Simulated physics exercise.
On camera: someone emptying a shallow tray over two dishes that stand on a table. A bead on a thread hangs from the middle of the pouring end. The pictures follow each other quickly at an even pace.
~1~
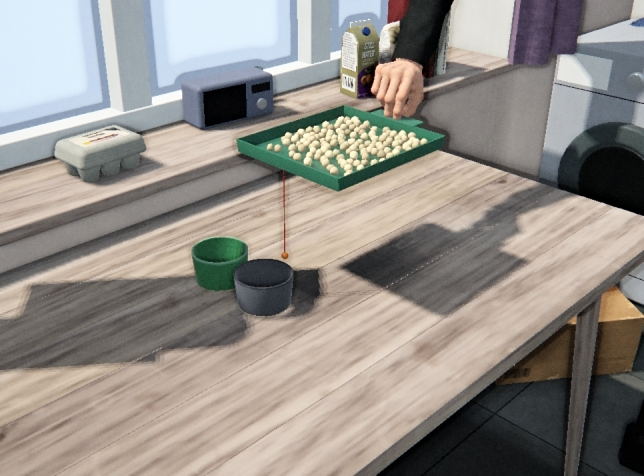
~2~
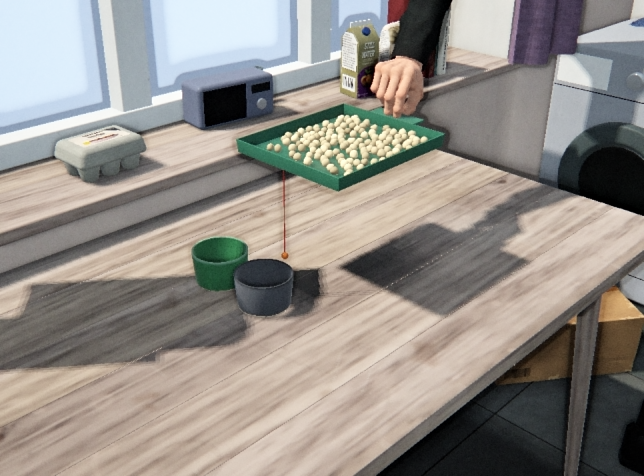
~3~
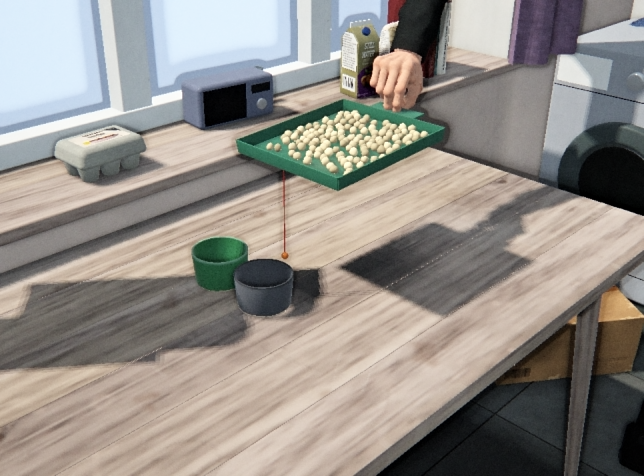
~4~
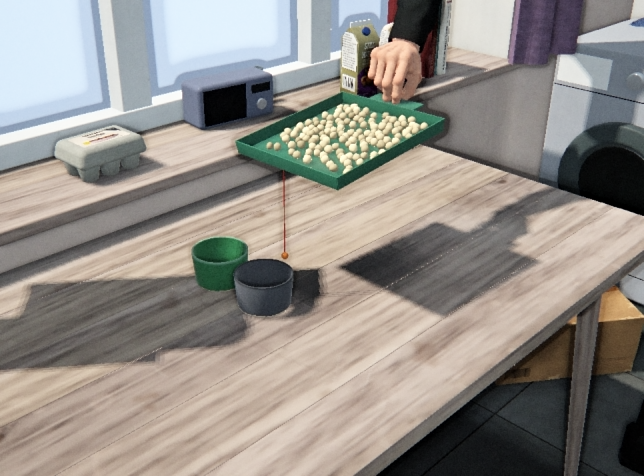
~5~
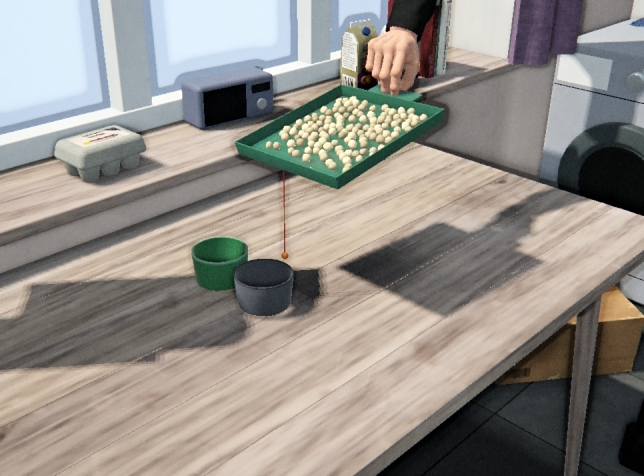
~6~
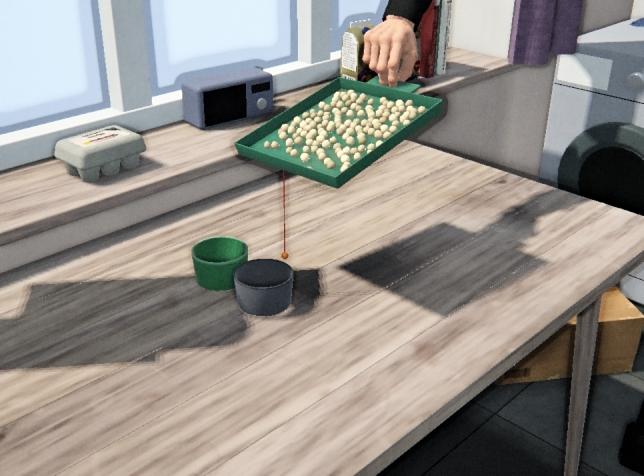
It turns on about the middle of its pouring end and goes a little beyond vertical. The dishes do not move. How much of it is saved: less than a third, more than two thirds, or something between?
They take between a third and two thirds between them.
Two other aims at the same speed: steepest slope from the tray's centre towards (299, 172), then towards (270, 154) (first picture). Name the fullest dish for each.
In turn: The dish on the right; the left-hand dish.
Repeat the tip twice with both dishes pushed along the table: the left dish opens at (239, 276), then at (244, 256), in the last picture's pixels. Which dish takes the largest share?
In turn: The left-hand dish; the left one.
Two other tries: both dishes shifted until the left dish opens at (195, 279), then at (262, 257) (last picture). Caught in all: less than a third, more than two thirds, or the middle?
At the first place less than a third, at the second under a third.
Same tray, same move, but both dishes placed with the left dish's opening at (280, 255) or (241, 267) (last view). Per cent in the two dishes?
Roughly 0 per cent, and 60 per cent.
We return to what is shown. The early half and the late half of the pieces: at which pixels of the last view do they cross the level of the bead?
First near (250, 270), later near (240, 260).
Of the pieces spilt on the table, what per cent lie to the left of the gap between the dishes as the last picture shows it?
Roughly 60 in a hundred.
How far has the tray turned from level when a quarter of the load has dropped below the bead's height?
Near 110 degrees.
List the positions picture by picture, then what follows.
In the first picture, corners of the pouring end at (238, 139) and (338, 178), level; middle of the load at (352, 142), macadamia nuts; left dish at (199, 271); right dish at (242, 296); bead on its thread at (285, 256).
In the second picture, corners of the pouring end at (238, 139) and (338, 178), level; middle of the load at (352, 141).
In the third picture, corners of the pouring end at (238, 140) and (338, 177), tipped barely, lowest at the left corner; middle of the load at (352, 138).
In the fourth picture, corners of the pouring end at (237, 141) and (337, 177), tipped a little, lowest at the left corner; middle of the load at (351, 133).
In the fifth picture, corners of the pouring end at (236, 142) and (336, 176), tipped a little, lowest at the left corner; middle of the load at (351, 128).
In the sixth picture, corners of the pouring end at (236, 143) and (335, 176), tipped a little, lowest at the left corner; middle of the load at (349, 124); left dish at (199, 271); right dish at (242, 296).
Soon, tray tipped steeply; all on the tray.
A while on, tray tipped right over; nearly all on the tray; a stray few outside both; a stray few in the air.
Towards the end, tray tipped past a quarter turn; about a quarter in the right dish; about a quarter in the left dish; about half outside both; a stray few in the air.
Finally, tray tipped past a quarter turn; about a quarter in the right dish; about a quarter in the left dish; about half outside both.
